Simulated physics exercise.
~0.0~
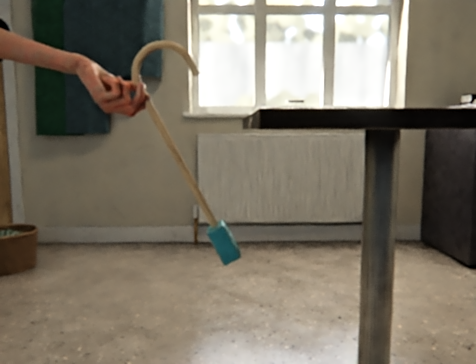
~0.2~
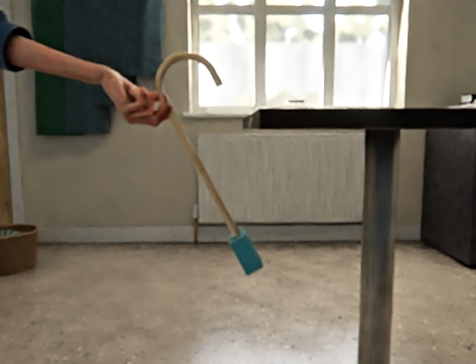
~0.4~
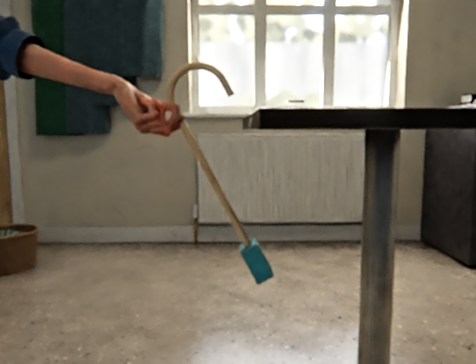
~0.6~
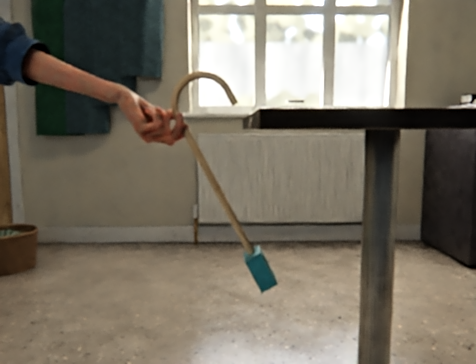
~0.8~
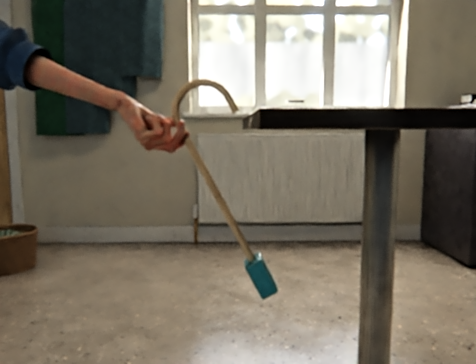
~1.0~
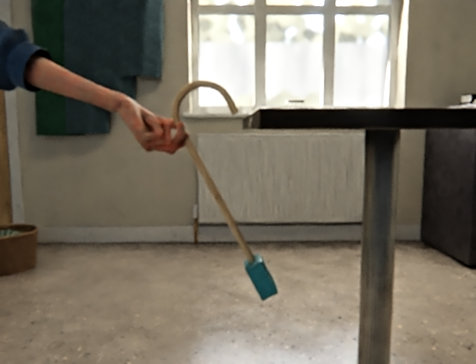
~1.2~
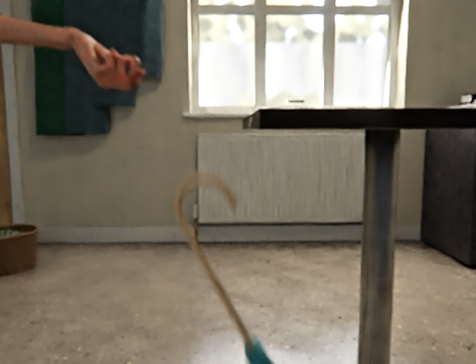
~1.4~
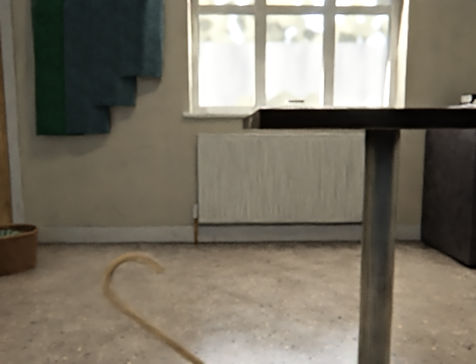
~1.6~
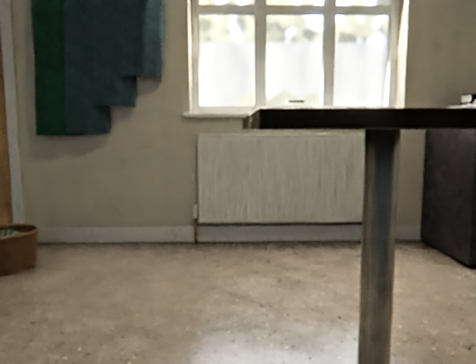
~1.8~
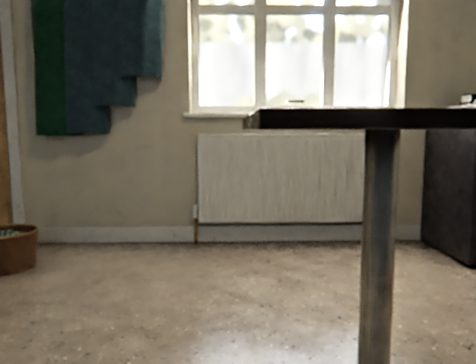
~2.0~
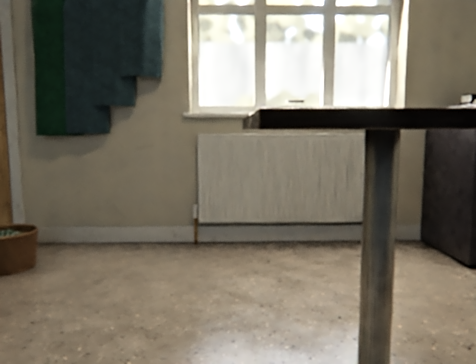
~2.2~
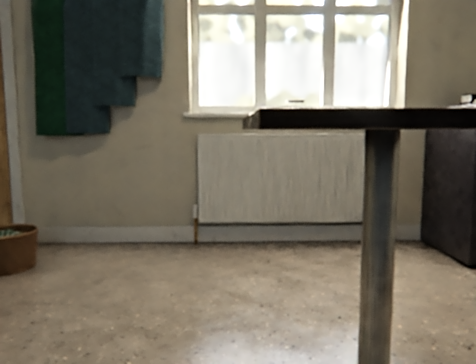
Cane with turquoise block at its foot moving toward a table's end, then falling out of view as the hand lets go.
